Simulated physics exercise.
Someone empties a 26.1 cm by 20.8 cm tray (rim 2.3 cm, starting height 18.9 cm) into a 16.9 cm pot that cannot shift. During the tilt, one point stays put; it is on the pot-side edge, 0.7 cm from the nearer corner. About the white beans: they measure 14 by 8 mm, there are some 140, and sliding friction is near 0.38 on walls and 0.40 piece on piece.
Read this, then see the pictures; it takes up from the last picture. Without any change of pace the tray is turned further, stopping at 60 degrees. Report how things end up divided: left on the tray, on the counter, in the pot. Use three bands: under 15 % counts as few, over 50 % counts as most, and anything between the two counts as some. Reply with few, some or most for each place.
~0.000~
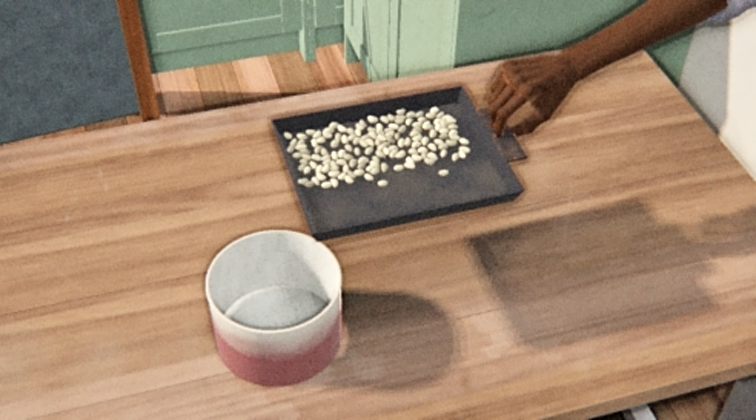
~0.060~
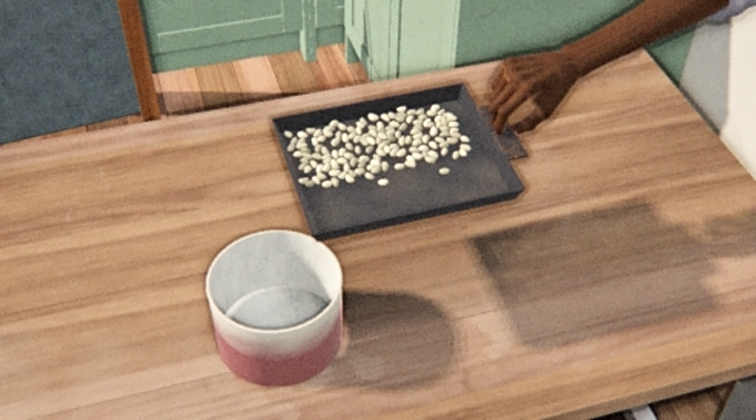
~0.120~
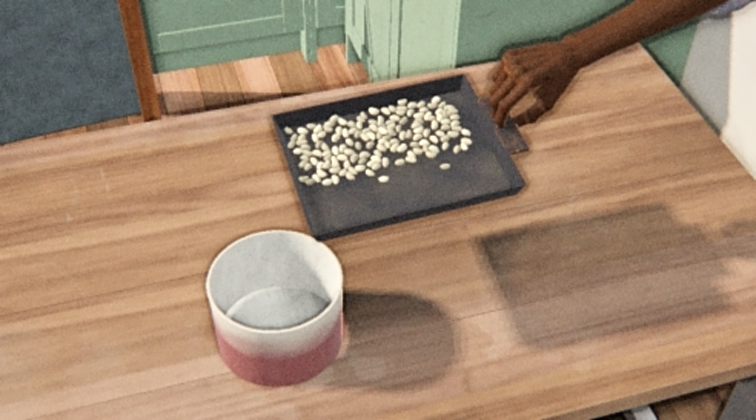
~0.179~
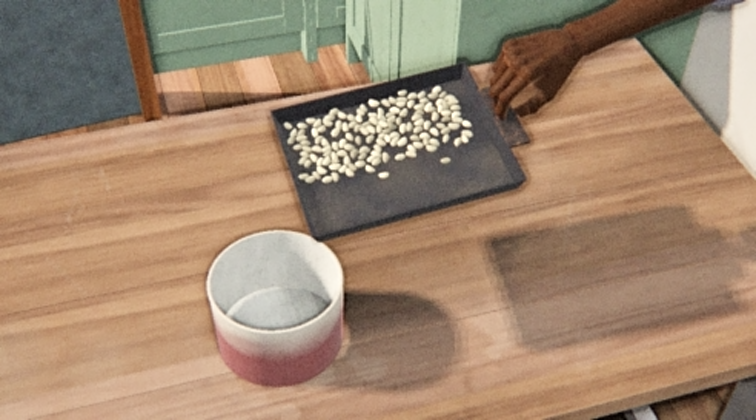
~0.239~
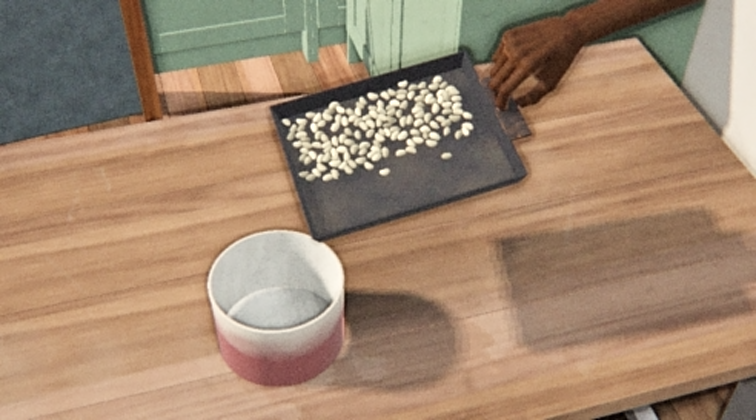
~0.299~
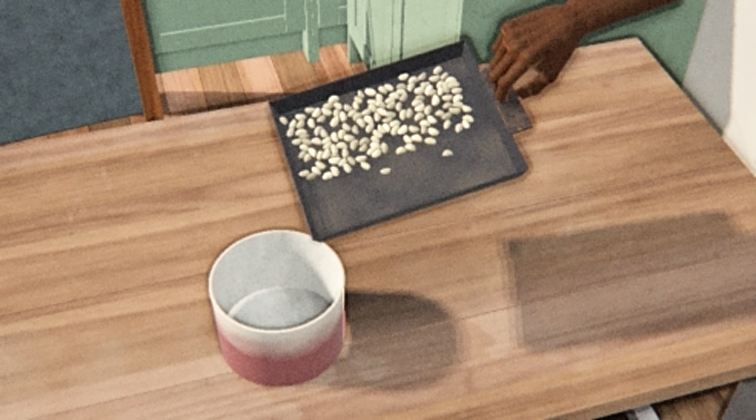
Tray: Most, counter: Few, pot: Some.
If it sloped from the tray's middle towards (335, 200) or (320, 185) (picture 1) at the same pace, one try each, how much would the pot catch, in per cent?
20 and 5 %.
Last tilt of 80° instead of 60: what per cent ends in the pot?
About 90 in a hundred would end up in the pot.
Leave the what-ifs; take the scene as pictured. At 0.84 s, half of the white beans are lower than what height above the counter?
Some 24 cm.
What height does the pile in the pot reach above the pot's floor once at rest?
1.0 cm.
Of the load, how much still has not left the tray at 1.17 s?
About 65 per cent.
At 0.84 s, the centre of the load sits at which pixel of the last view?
At that time the load is centred around (328, 211).
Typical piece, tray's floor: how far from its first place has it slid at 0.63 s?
Displacement on the tray: About 6 cm.
Then, at 0.63 s, tilt 38 degrees; the tray holds 100 %, the pot 0 %.
After 0.84 s, tilt 52 degrees; the tray holds 95 %, the pot 0 %.
After 1.17 s, tilt 60 degrees; the tray holds 65 %, the pot 25 %.
In the end, at 2.3 s, tray 60 %, counter 5 %, pot 35 %.
